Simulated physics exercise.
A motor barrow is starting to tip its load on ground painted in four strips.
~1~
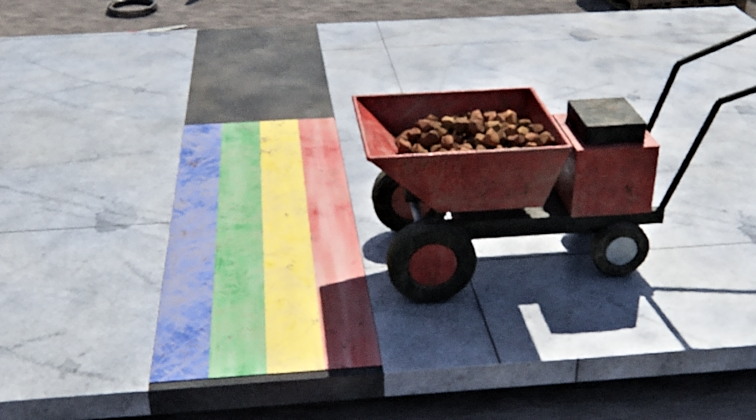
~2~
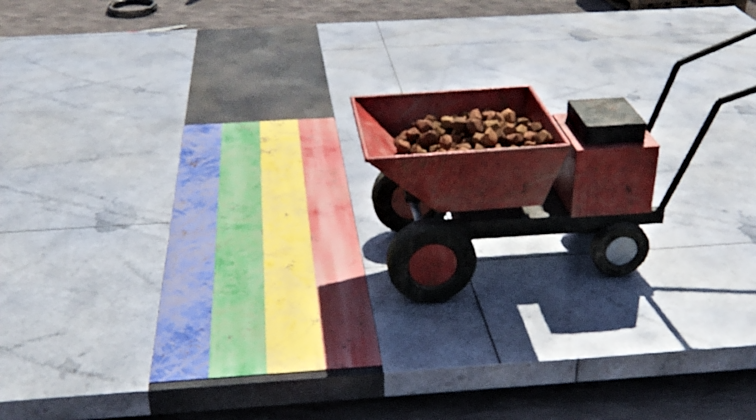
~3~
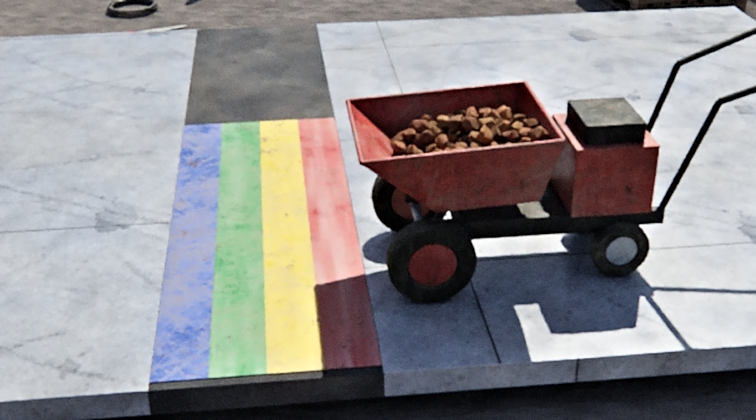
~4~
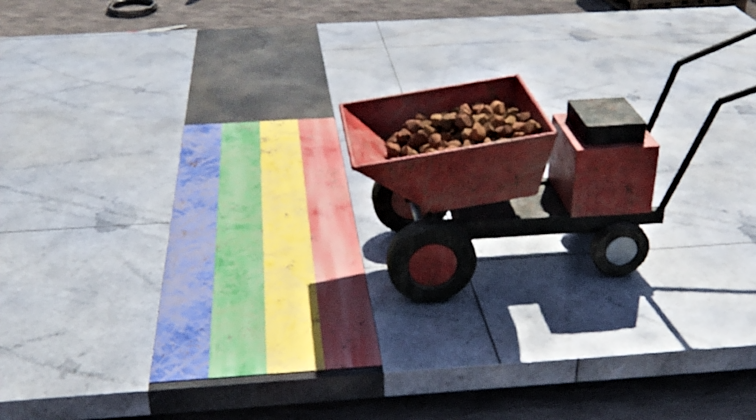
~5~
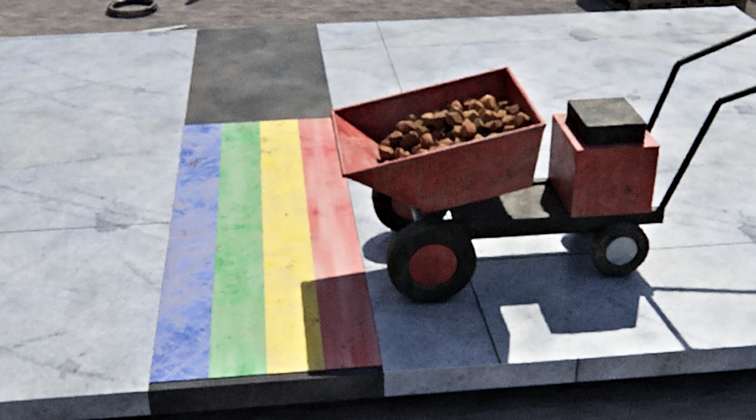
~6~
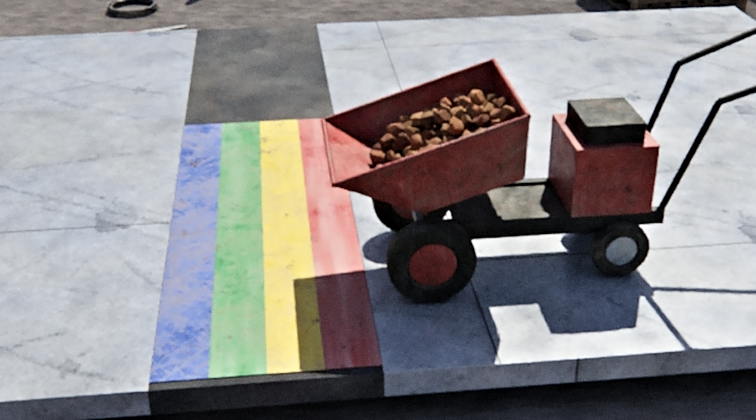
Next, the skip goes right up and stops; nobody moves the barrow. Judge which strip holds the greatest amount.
Greatest amount: The green strip.
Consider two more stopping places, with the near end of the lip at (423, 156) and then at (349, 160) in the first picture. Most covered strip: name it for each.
To begin with yellow, and after that the strip in green.
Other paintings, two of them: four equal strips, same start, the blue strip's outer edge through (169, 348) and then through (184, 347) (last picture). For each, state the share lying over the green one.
Shares in order: Close to 30 %; close to 30 %.
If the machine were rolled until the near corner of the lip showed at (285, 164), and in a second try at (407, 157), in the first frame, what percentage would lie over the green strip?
First spot: Roughly 0 percent; second spot: Roughly 20 percent.
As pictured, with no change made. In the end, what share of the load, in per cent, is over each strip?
In percent: Red strip 0, yellow strip 15, green strip 35, blue strip 20.
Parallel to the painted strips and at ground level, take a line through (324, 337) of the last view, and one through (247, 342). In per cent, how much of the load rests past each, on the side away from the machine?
I'd put it near 80 in a hundred, then near 50 in a hundred.
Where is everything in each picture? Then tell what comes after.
The first picture shows lip of the skip near (369, 159), level; top of the load near (493, 128), clay clods; red strip near (348, 331); yellow strip near (293, 334); green strip near (238, 338); blue strip near (182, 342).
The second picture shows lip of the skip near (367, 160), level; top of the load near (491, 127).
The third picture shows lip of the skip near (362, 163), tipped barely; top of the load near (487, 125).
The fourth picture shows lip of the skip near (354, 168), tipped a little; top of the load near (480, 122).
The fifth picture shows lip of the skip near (344, 176), tipped a little; top of the load near (488, 119).
The sixth picture shows lip of the skip near (334, 185), tipped clearly; top of the load near (476, 114); red strip near (348, 331); yellow strip near (293, 334); green strip near (238, 338); blue strip near (182, 342).
Shortly afterwards, skip tipped steeply; the whole lot in the skip.
Next, skip tipped right over; near two thirds in the skip; near a quarter over the yellow strip; near a quarter over the green strip.
Some moments later, skip tipped right over; near a quarter in the skip; near a quarter over the yellow strip; near a third over the green strip; near a quarter over the blue strip; a little off the paint.
In the end, skip tipped right over; near a quarter in the skip; none at all over the red strip; near a quarter over the yellow strip; near a third over the green strip; near a quarter over the blue strip; a little off the paint.
